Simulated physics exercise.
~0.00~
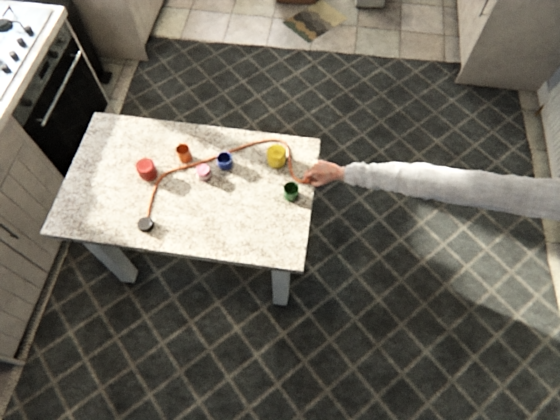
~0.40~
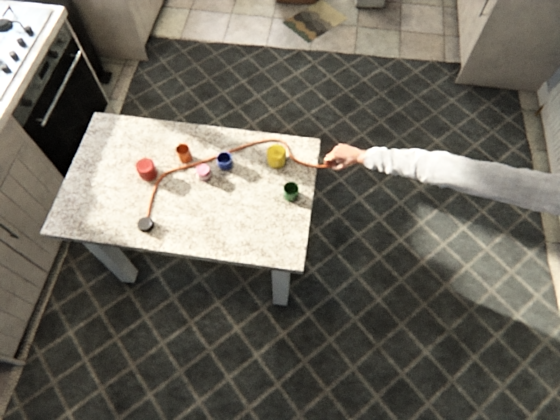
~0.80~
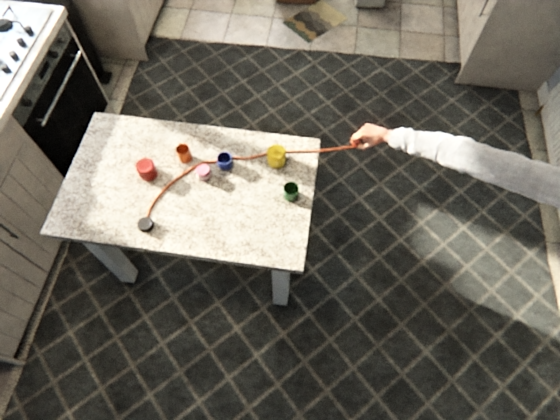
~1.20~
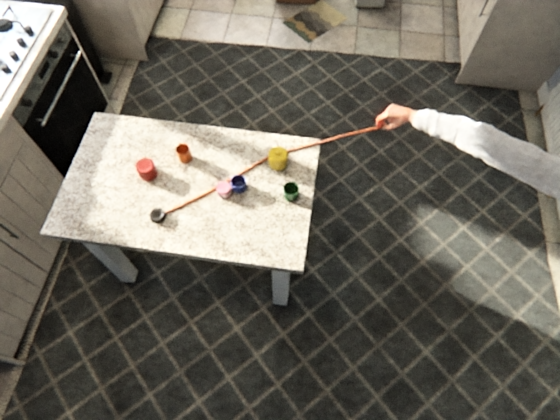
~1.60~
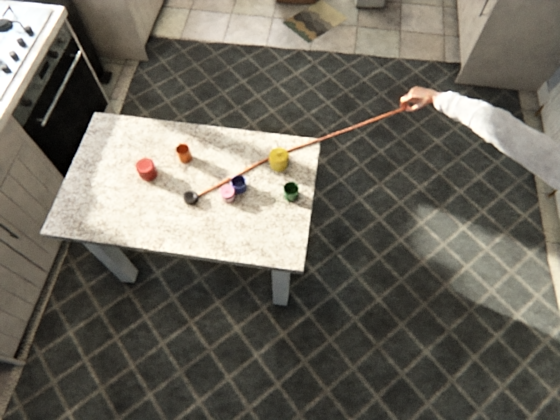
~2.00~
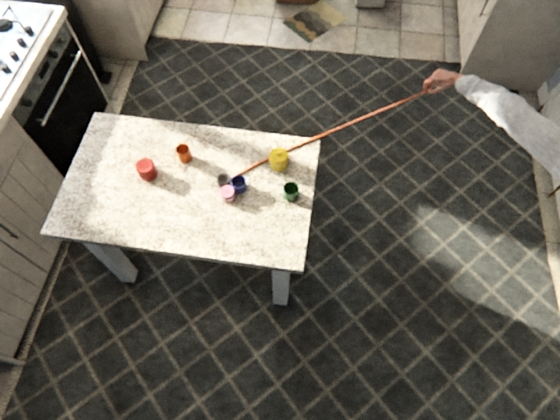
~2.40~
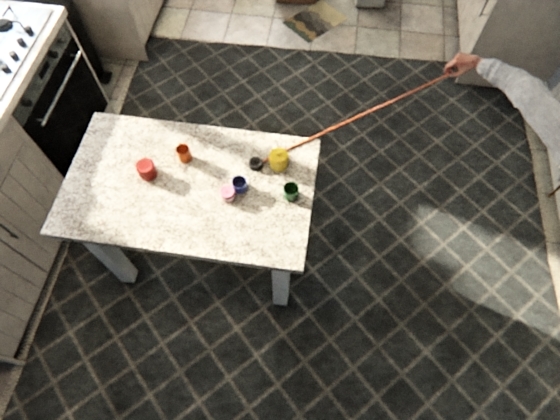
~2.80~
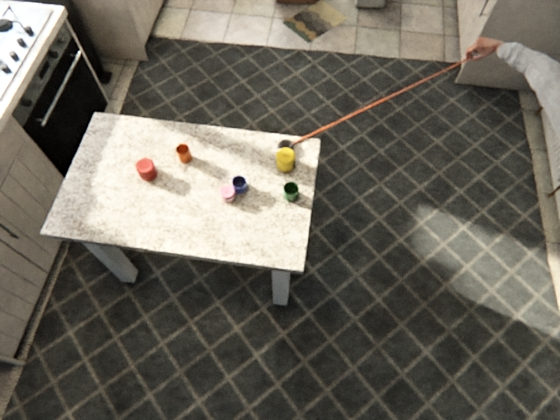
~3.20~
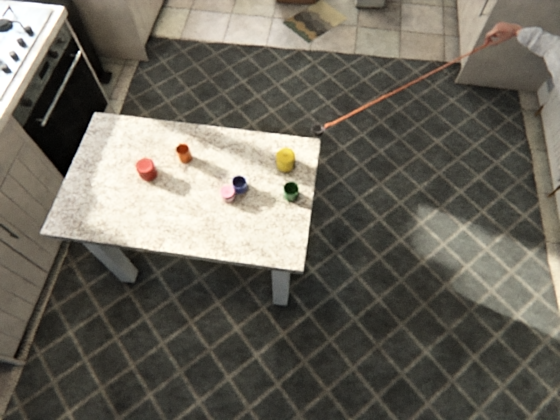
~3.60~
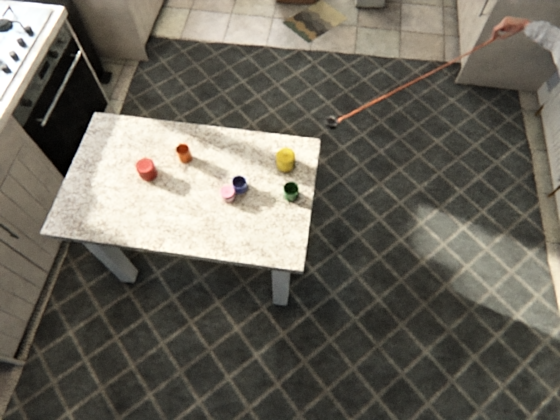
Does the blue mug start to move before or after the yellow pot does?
The blue mug starts to move before the yellow pot. The mug shifts as the lead pulls tight, while the pot shifts slightly only later, when the black adaptor passes it.
